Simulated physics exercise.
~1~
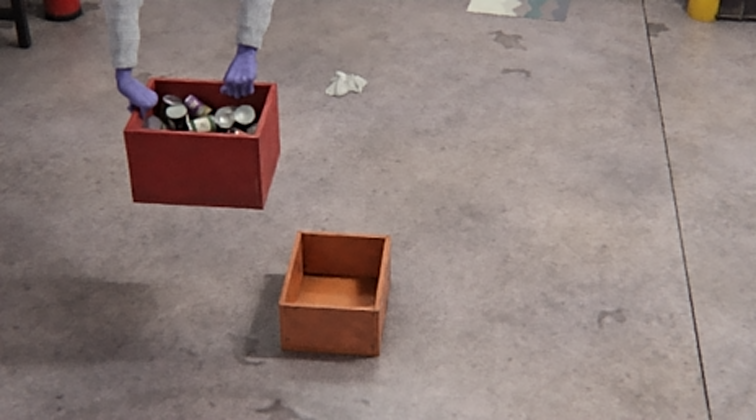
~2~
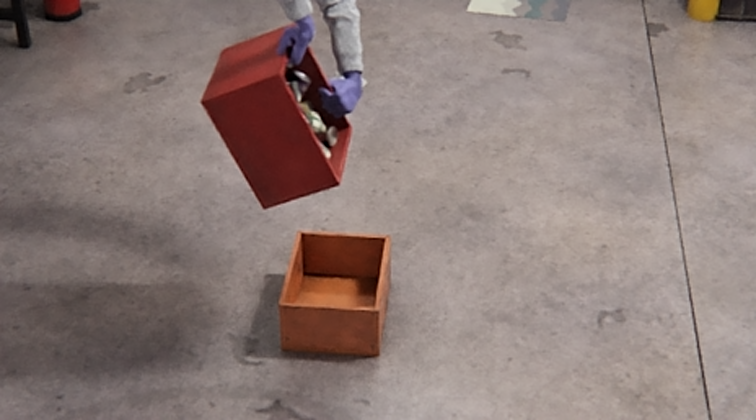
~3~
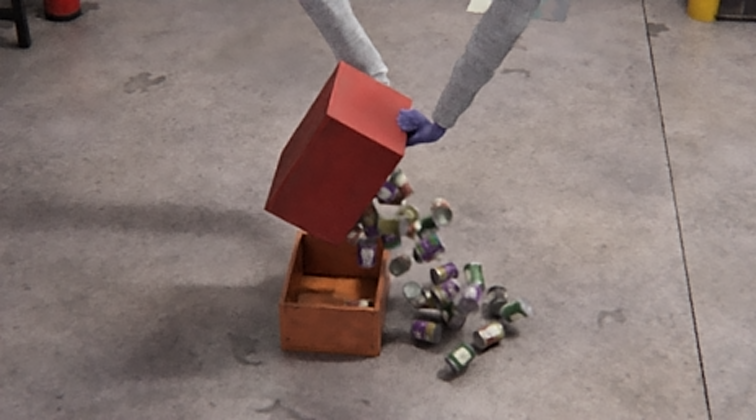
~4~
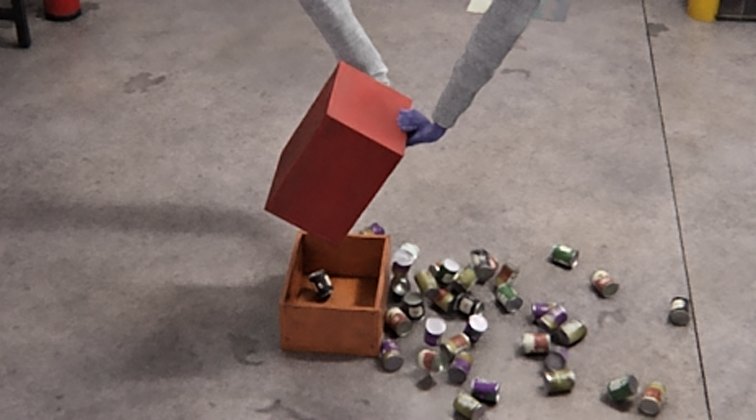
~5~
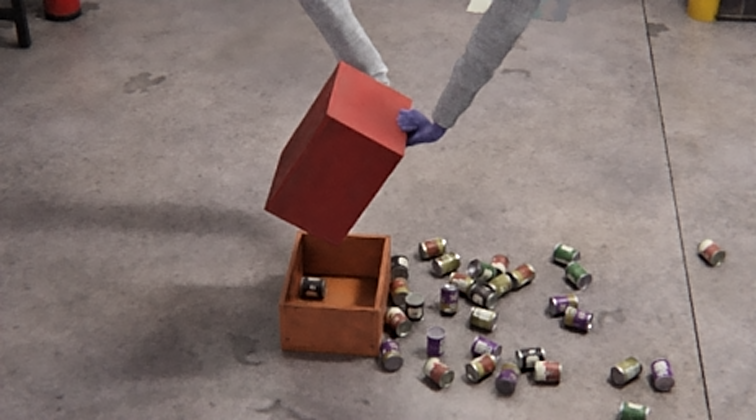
A red box full of small tins hangs from two purple-gloved hands above a grey concrete floor, seen from a fixed, raised viewpoint, with an empty orange box on the ground below and to its right. The grey-sleeved worker carries the red box rightward while tipping it, then turns it well past its side over the orange one. Tins pour out, mostly missing to the right and tumbling across the floor. The red box stays upended as they roll and spread. Only a few tins land inside the unmoved orange box, while most lie scattered outside it.
